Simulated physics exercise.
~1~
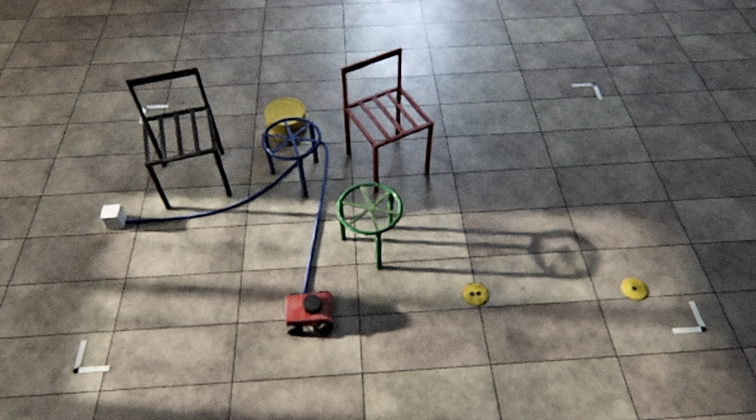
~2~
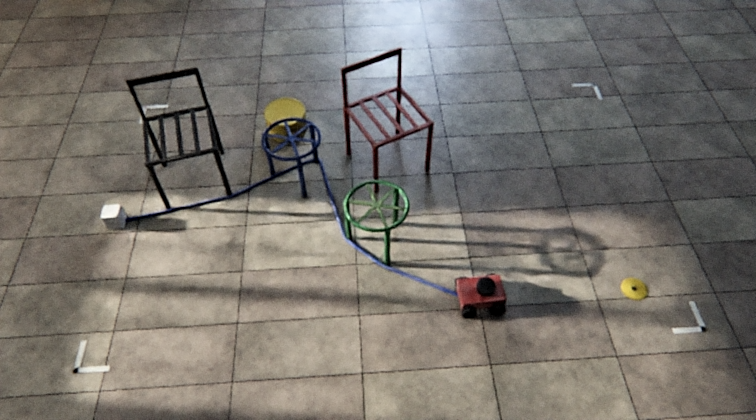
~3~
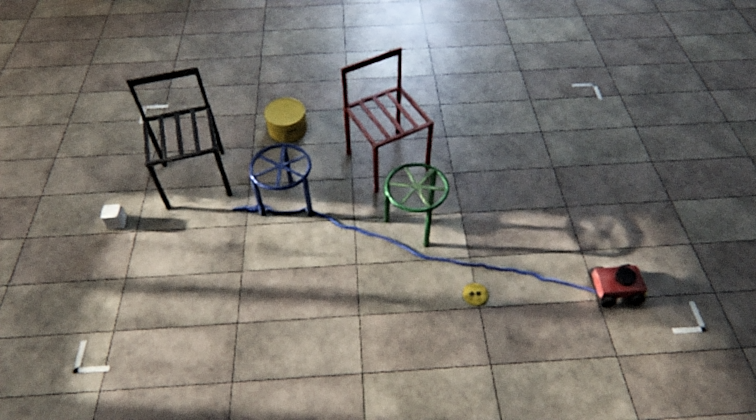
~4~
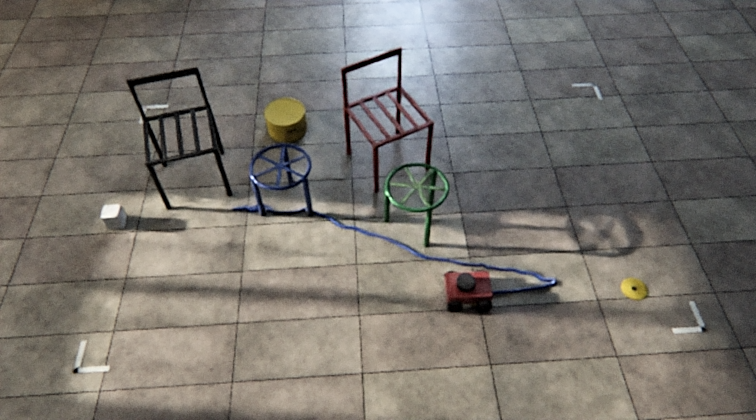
A black chair and a red chair stand on a tiled shop floor, seen from above, with a yellow bucket, a blue stool and a green stool between them. A blue lead runs from a white block at left, around the blue stool, to a red cart in front. The cart drives right to the first yellow mark, and the lead bends against the green stool. It continues to the farther mark as the green stool shifts right and the blue stool slides forward, the lead now free of the block. Finally the cart returns left to the nearer mark, its lead trailing in a loop.
